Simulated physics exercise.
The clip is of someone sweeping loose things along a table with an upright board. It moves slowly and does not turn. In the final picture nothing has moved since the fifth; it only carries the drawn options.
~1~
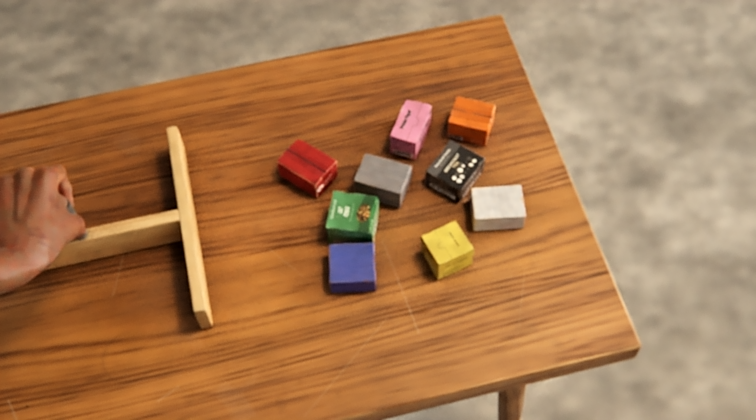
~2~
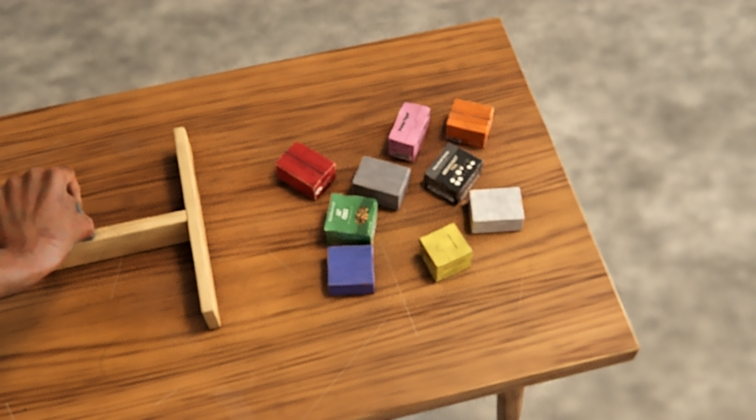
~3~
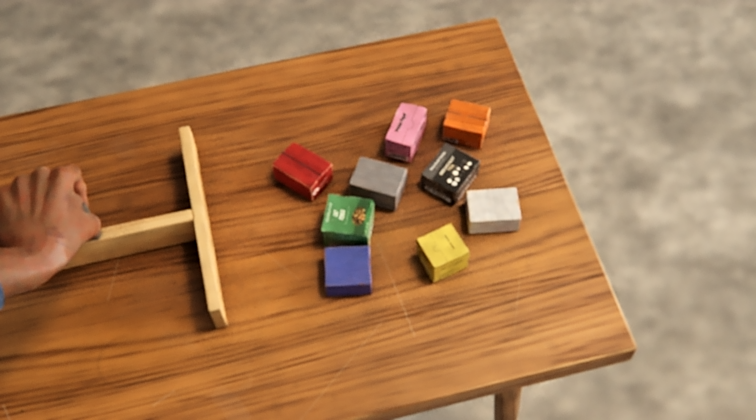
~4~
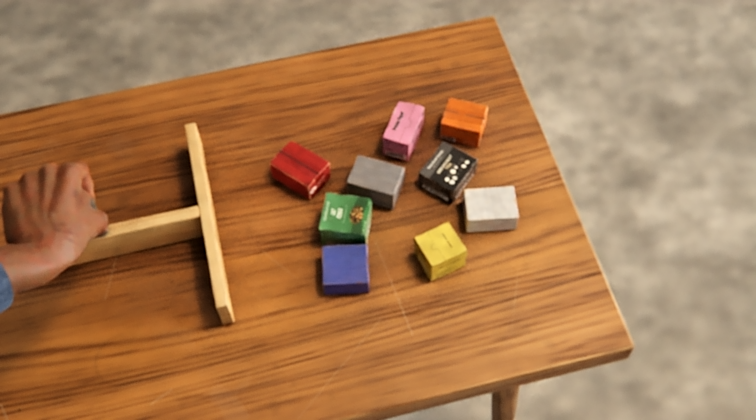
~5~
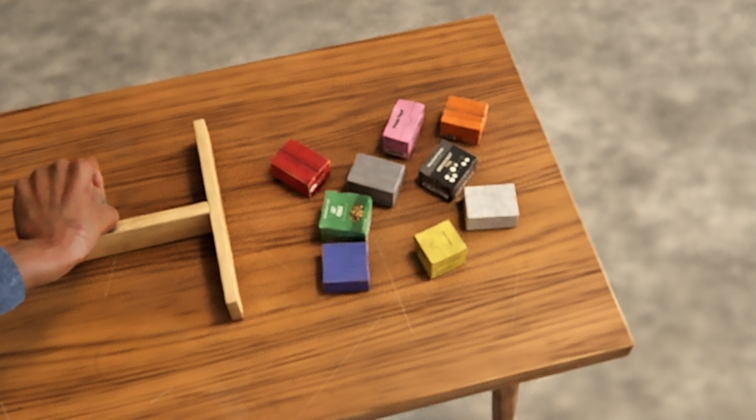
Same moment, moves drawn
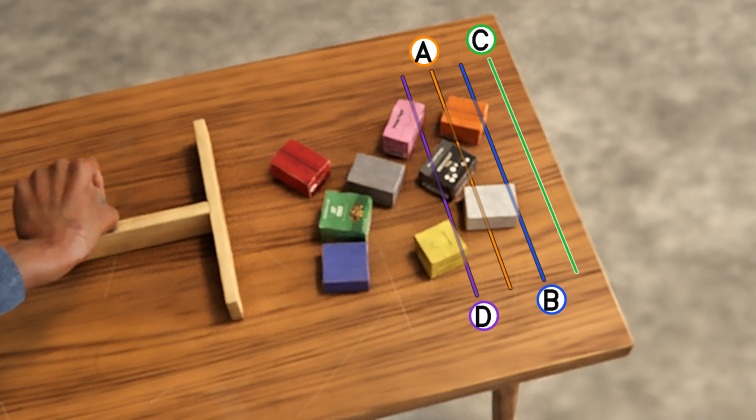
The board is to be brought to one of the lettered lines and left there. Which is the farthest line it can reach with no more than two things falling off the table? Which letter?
No third one falls up to A.
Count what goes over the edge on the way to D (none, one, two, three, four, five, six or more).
In all, none.
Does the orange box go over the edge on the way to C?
Yes.
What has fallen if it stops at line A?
The black packet goes over.
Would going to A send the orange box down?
By then, no.
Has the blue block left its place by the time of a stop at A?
Yes.
On the marked copy, A at (468, 171); B at (499, 164); C at (530, 158); D at (437, 178).
Following A. Soon after the start, board (306, 185); blue block (355, 266); red box (329, 166).
Later, board (397, 165); black packet (509, 160); white block (517, 211).
In the end, board (465, 150); black packet over the edge; white block (568, 191); one fallen.
As for the rest, B drops five; C drops six; D is within the limit but short.
